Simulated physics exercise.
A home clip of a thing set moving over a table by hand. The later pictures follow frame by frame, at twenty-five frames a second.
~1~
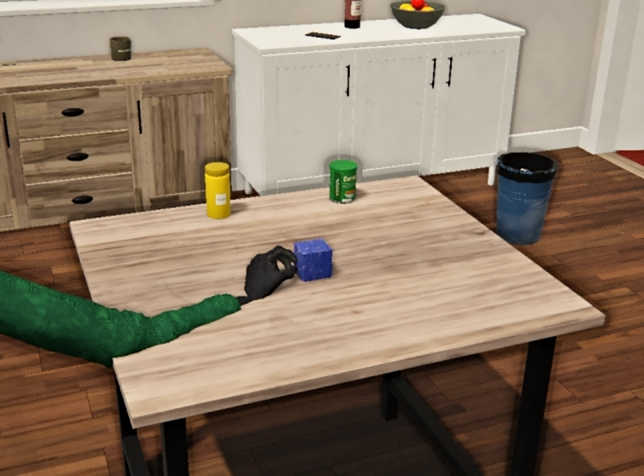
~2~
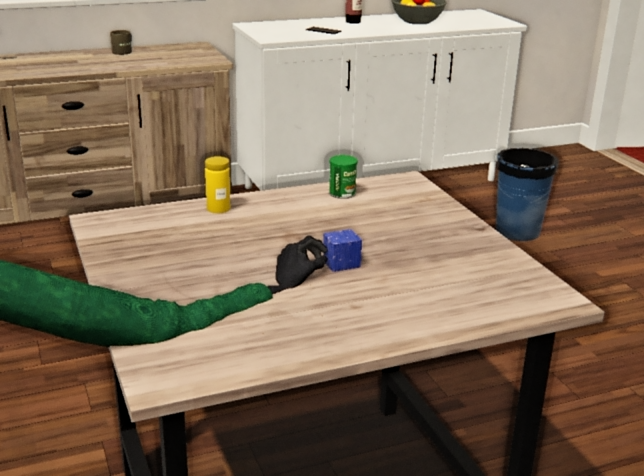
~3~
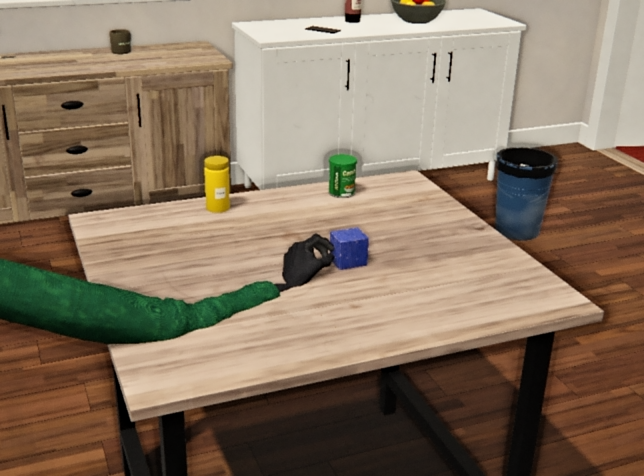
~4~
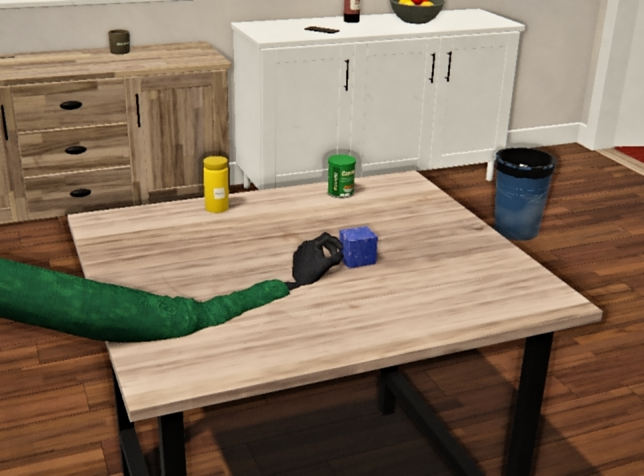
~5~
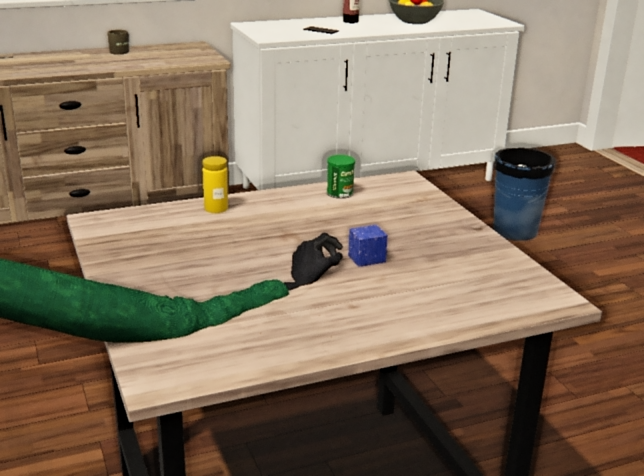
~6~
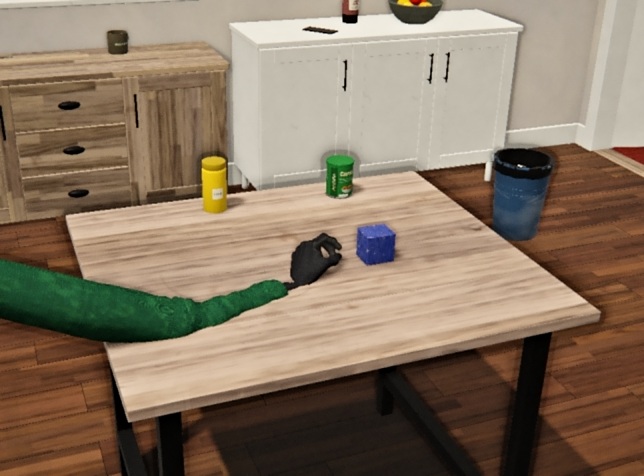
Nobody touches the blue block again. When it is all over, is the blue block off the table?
The blue block stays on the table.
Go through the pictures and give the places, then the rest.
Under the hand; blue block (313, 260), in the first picture.
Under the hand; blue block (342, 251), in the second picture.
Under the hand; blue block (349, 249), in the third picture.
Blue block (358, 247), in the fourth picture.
Blue block (368, 246) slid a little, in the fifth picture.
Blue block (376, 245) slid about its own width, in the sixth picture.
Then, 0.10 s after the last picture, blue block slid about its own width near (392, 242).
Then, 0.20 s after the last picture, blue block slid about its own width near (398, 241).
At rest, moved from the start, blue block. Seen from the same camera at the end, blue block near (398, 241).
